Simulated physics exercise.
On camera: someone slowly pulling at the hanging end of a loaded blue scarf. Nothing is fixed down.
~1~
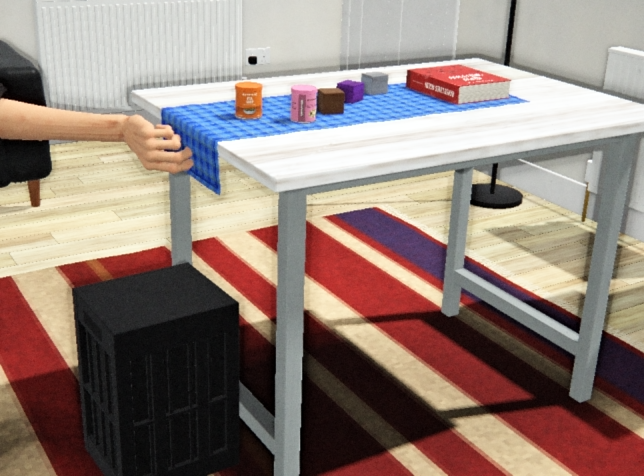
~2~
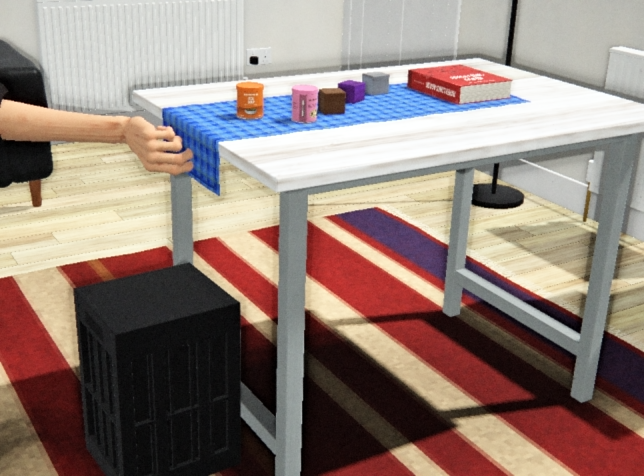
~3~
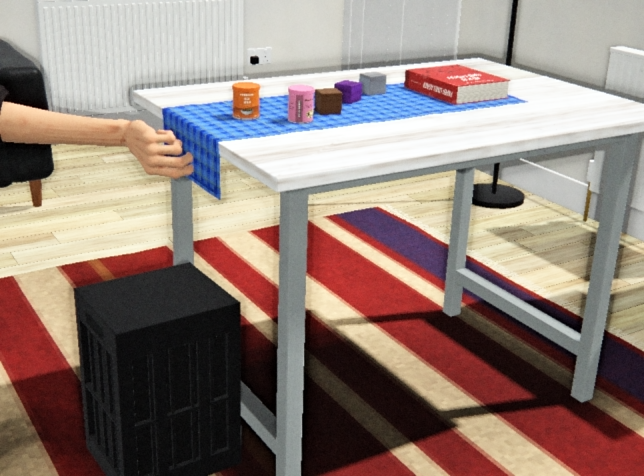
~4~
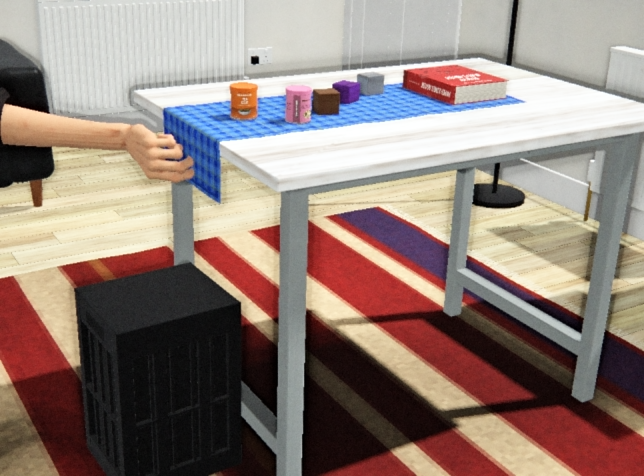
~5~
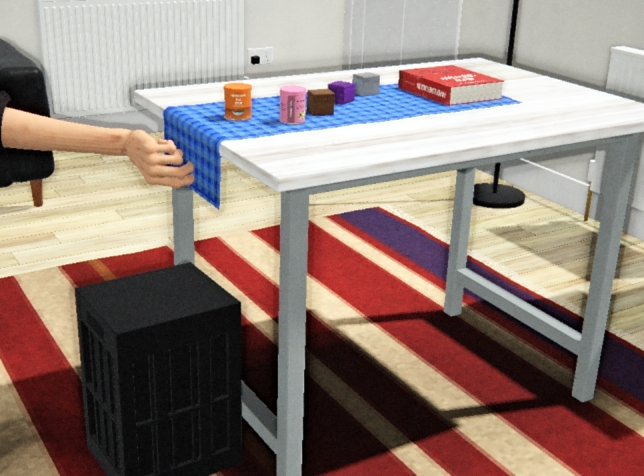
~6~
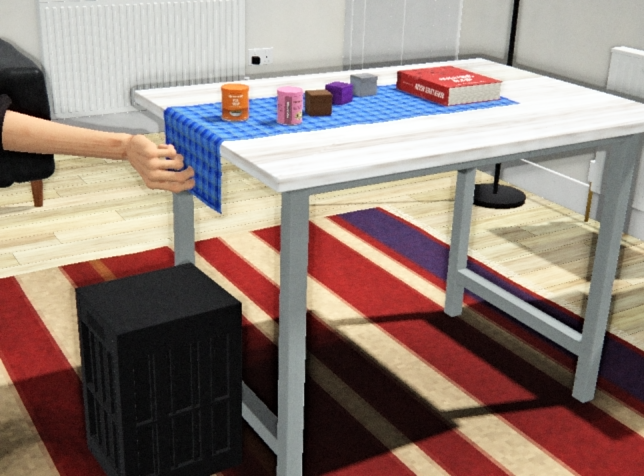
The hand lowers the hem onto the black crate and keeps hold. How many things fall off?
It carries off two.
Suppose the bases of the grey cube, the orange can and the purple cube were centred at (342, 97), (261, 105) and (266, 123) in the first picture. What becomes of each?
The grey cube survives, the orange can comes down, the purple cube drops off.
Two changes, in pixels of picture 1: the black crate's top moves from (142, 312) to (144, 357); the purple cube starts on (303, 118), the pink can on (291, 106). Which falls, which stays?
The purple cube tumbles off, the pink can is carried off.
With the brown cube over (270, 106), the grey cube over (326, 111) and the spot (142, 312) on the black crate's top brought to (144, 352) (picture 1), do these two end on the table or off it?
The brown cube comes down, the grey cube goes over.
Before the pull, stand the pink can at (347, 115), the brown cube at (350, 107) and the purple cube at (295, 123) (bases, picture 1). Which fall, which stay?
The pink can does not fall, the brown cube stays on, the purple cube falls.
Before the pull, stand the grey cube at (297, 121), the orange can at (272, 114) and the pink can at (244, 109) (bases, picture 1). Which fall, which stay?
The grey cube falls; the orange can drops off; the pink can tumbles off.
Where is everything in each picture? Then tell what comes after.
In the first frame, hem (220, 195); orange can (249, 85); pink can (304, 87); brown cube (331, 90); purple cube (350, 82); grey cube (375, 74); top of the crate (142, 312).
In the second frame, hem (220, 195); orange can (250, 85).
In the third frame, hem (220, 200); pink can (301, 88).
In the fourth frame, hem (221, 203); brown cube (326, 91); top of the crate (144, 311).
In the fifth frame, hem (219, 210); purple cube (341, 83).
In the sixth frame, hem (221, 214); orange can (235, 86); pink can (290, 89); brown cube (319, 92); purple cube (339, 84); grey cube (364, 75).
Soon after, hem near (191, 239); all still up.
Then, hem near (191, 268); orange can gone.
Further on, hem on the crate; orange can and pink can gone.
At rest, hem on the crate; orange can and pink can gone. The answer is two.
